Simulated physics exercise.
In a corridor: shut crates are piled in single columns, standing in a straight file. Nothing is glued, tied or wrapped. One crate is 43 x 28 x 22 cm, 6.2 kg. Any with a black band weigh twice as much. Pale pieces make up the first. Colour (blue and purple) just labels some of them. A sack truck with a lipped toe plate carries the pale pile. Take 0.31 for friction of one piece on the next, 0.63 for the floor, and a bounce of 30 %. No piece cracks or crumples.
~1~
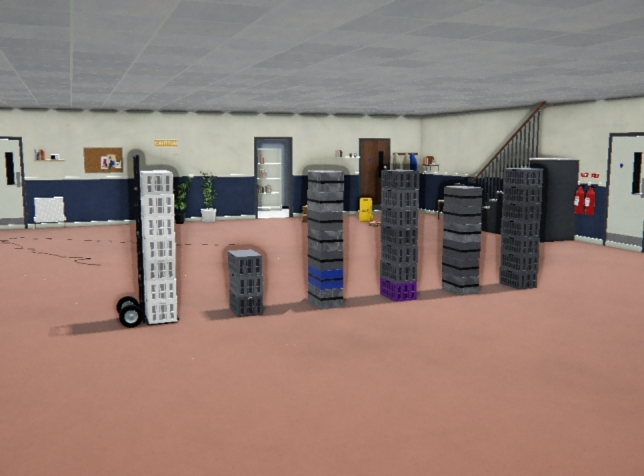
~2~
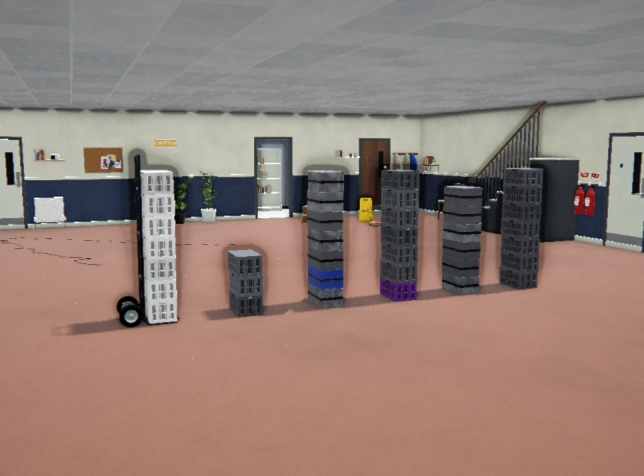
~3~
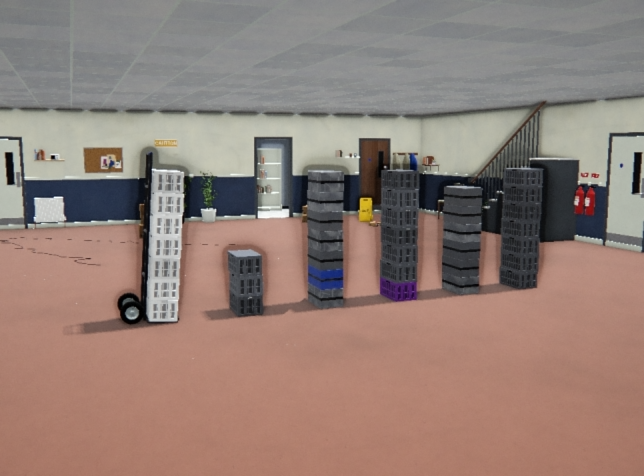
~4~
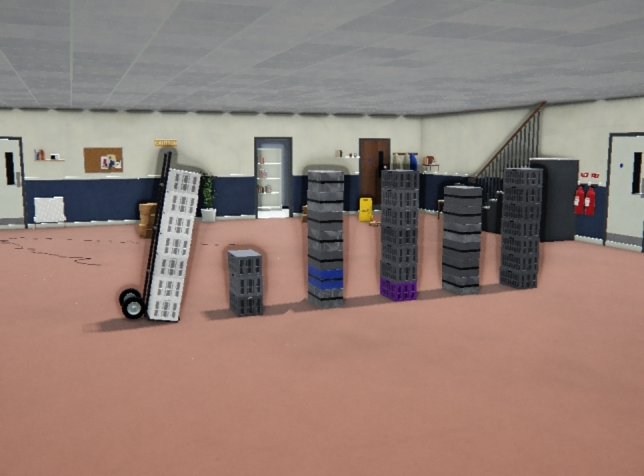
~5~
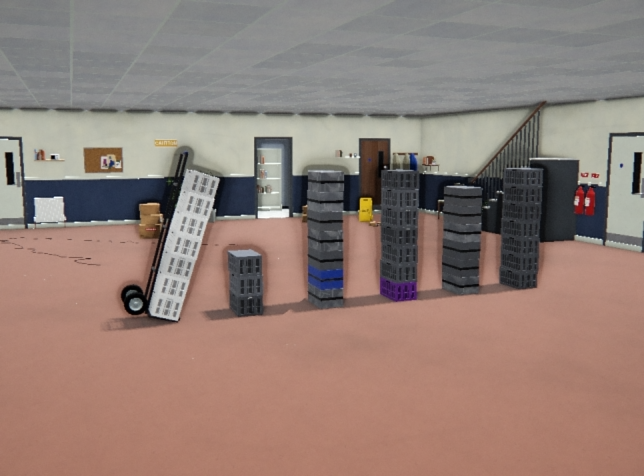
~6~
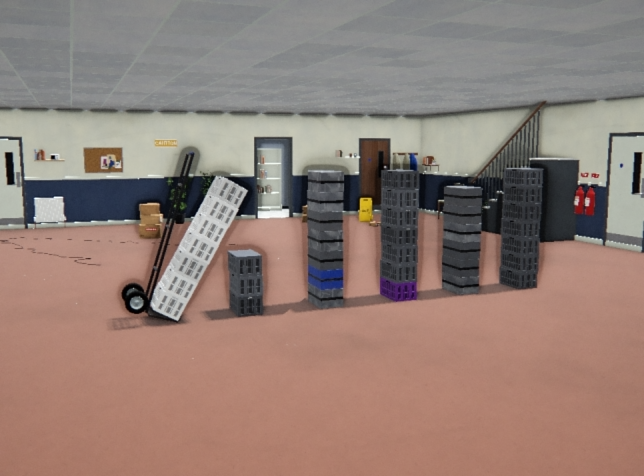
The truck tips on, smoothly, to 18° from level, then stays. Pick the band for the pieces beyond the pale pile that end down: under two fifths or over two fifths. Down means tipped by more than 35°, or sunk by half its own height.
The part is fewer than two in five.
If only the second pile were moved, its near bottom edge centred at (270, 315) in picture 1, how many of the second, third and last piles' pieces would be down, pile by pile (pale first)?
Then second 0, third 0, last 0.
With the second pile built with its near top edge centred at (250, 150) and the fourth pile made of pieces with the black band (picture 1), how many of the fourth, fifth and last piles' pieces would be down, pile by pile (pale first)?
In that case fourth 7, fifth 5, last 6.
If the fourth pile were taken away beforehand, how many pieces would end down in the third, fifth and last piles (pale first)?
In that case third 0, fifth 0, last 0.
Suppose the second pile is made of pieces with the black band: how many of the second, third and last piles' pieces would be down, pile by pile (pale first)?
In that case second 1, third 0, last 0.
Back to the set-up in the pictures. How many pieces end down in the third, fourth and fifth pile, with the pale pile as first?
Third 0, fourth 0, fifth 0.
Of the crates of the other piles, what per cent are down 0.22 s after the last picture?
By then 0 per cent.
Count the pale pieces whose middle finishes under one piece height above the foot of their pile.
5 pale pieces.
Then, 0.22 s later than the last frame, 7 of the pale pile down; none of the 30 other crates down, 1 disturbed.
Then, 0.56 s later than the last frame, 7 of the pale pile down; none of the 30 other crates down, 4 disturbed.
When it is over, 7 of the pale pile down; 1 of the 30 other crates down; blue crate unmoved; purple crate unmoved. That is 3 per cent. In pixels of the last frame, middles, blue crate near (326, 276), purple crate near (398, 288).
